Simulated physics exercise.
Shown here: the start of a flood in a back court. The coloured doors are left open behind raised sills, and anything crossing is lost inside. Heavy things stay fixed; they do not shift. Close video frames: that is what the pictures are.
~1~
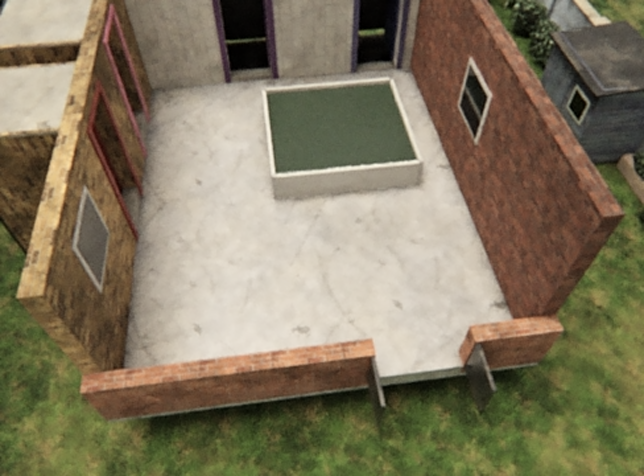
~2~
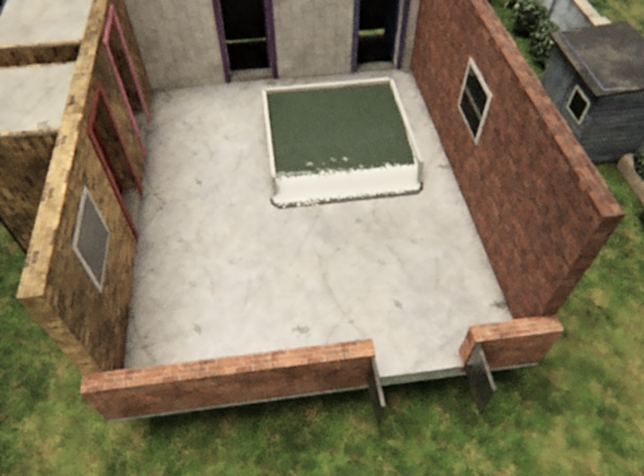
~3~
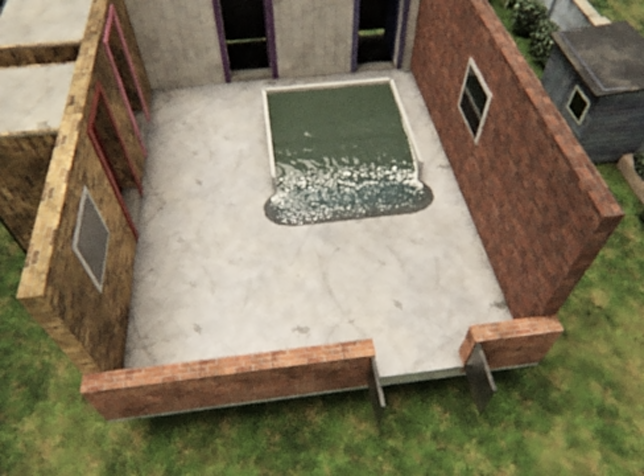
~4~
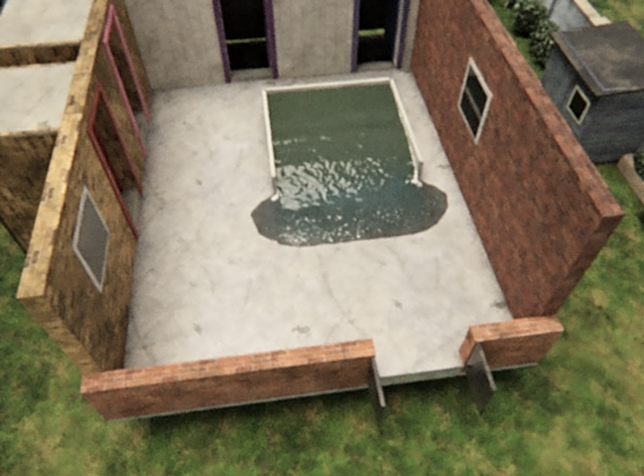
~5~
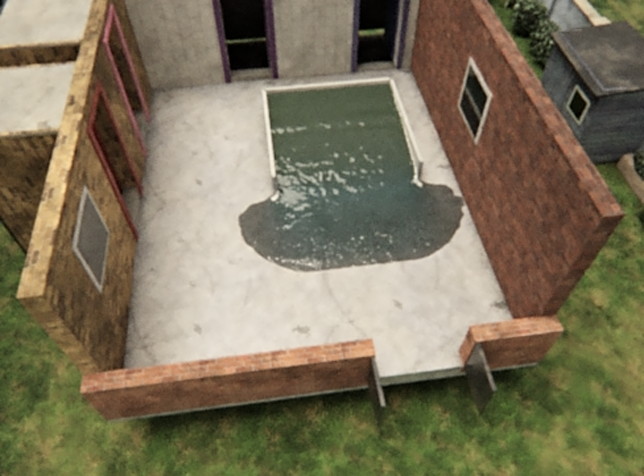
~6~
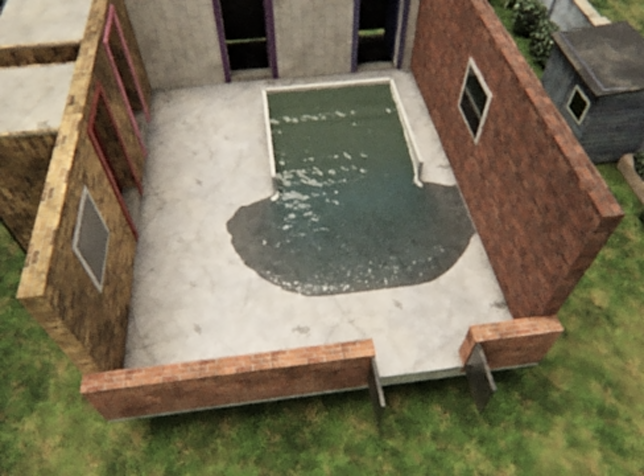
In a walled back court with a pale floor, a raised rectangular tank of green water stands still, then its near side gives way and water pours out, spreading across the floor toward the front in a widening, rounded dark pool.
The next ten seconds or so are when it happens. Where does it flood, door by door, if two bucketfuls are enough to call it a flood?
At the blue door it does not flood; at the purple door it does not flood; at the pink door it does not flood; at the red door it does not flood.
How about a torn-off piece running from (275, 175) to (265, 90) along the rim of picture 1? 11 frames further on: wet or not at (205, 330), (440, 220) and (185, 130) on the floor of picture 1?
Sequence: Spared / spared / wetted.
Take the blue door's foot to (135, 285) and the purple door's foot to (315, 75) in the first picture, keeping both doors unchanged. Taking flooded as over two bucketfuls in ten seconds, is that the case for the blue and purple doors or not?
The blue one overflows, while the purple one does not overflow.
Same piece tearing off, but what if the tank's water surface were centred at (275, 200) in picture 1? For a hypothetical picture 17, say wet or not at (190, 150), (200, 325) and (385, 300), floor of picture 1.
Check in sequence: Still parched, soaked through, soaked through.
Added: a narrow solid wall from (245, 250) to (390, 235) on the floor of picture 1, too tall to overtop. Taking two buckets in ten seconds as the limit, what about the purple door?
The purple door falls short.
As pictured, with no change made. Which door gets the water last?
The door marked blue.
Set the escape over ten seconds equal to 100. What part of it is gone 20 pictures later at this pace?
Estimate: 45 %.
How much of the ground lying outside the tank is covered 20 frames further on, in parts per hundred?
About 50 %.
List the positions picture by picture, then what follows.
The first picture shows the tank at (337, 127) is whole and still.
In the second picture, water pours out at (347, 184) and has run to (276, 202).
In the third picture, the front is at (270, 213), out from the gap at (347, 185).
In the fourth picture, the front is at (264, 227), out from the gap at (347, 185).
In the fifth picture, water pours out at (347, 185) and has run to (449, 232).
In the sixth picture, the front is at (301, 289), out from the gap at (347, 185).
A moment on, water covers 40 % of the floor; the blue door not reached, the purple door not reached, the pink door not reached, the red door not reached.
Next, water covers 45 % of the floor; the blue door not reached, the purple door not reached, the pink door not reached, the red door not reached.
Then, water covers 50 % of the floor; the blue door not reached, the purple door not reached, the pink door not reached, the red door not reached.
Later, water covers 75 % of the floor; the blue door not reached, the purple door not reached, the pink door wet at the sill, nothing in, the red door wet at the sill, nothing in.
In the end, water covers 95 % of the floor; the blue door wet at the sill, nothing in, the purple door wet at the sill, nothing in, the pink door wet at the sill, nothing in, the red door wet at the sill, nothing in.
